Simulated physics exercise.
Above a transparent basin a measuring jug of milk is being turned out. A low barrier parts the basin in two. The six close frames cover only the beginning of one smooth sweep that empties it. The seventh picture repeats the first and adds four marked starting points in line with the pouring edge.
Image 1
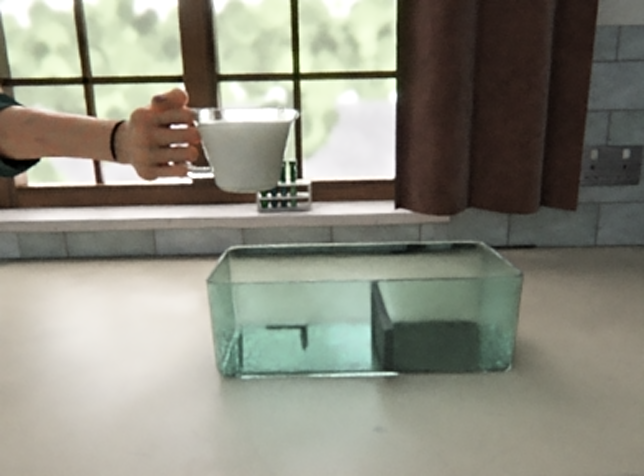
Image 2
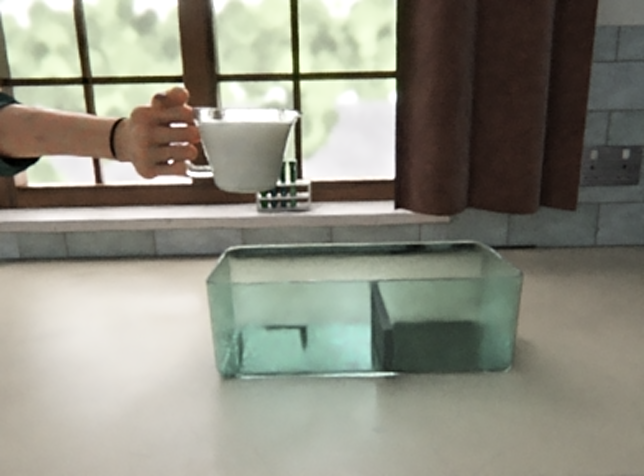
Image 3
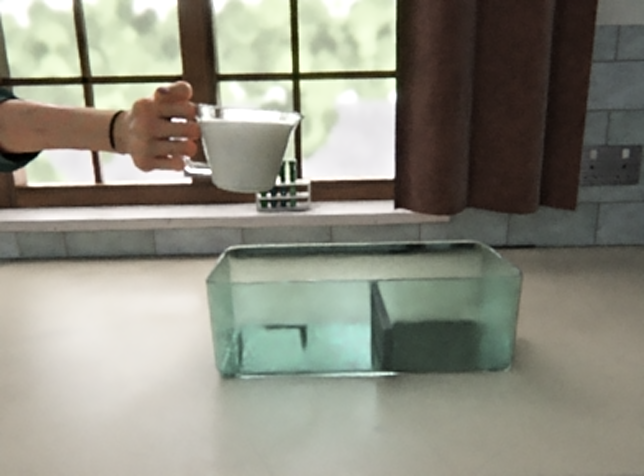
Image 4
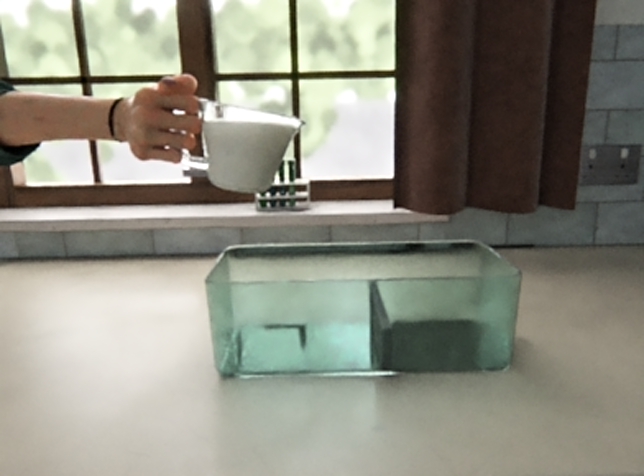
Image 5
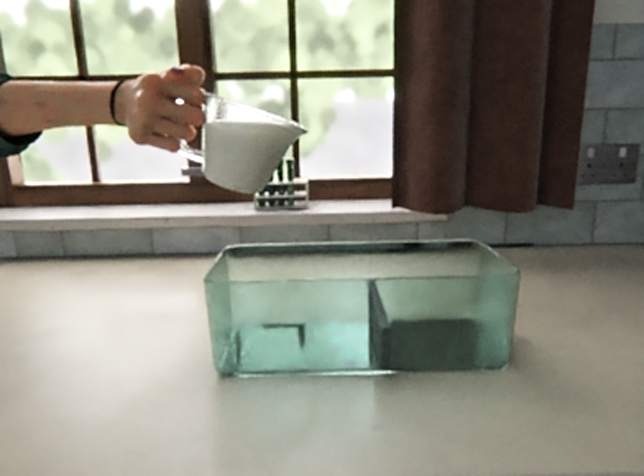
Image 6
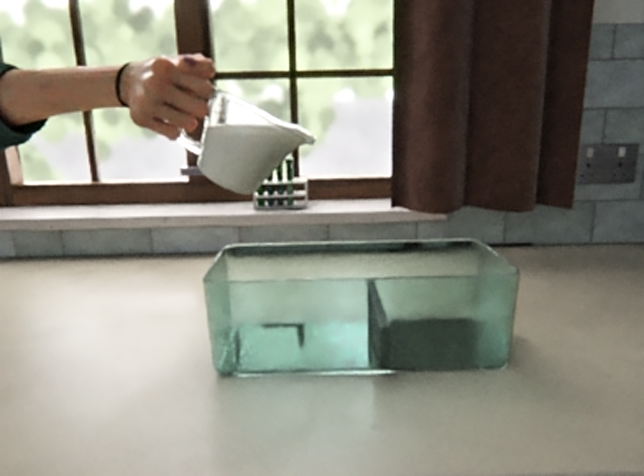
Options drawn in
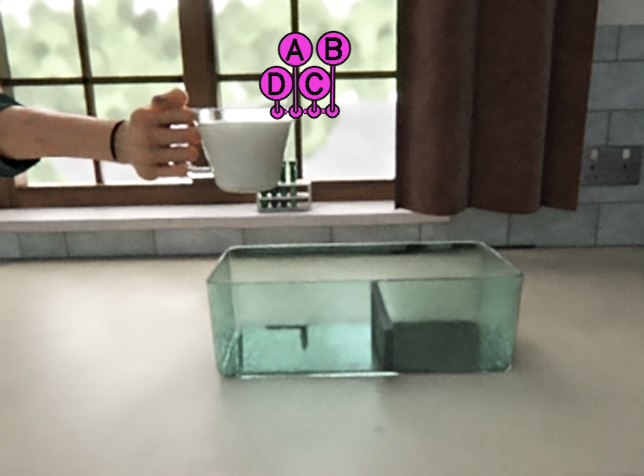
A hand held a glass jug of milk above a clear, greenish basin parted by a low barrier, then gradually tilted it to the right until the milk reached over the lip.
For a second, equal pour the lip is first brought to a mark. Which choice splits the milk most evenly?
Dot B.
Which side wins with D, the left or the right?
The left side.
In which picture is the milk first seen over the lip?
Picture 6.
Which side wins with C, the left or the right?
The left one.
On the marked copy, A at (295, 111); B at (332, 110); C at (314, 111); D at (277, 111).
With A, about 95 % ends left of the wall and 3 % right of it.
With B, about 50 % ends left of the wall and 48 % right of it.
With C, about 82 % ends left of the wall and 16 % right of it.
With D, about 95 % ends left of the wall and 4 % right of it.
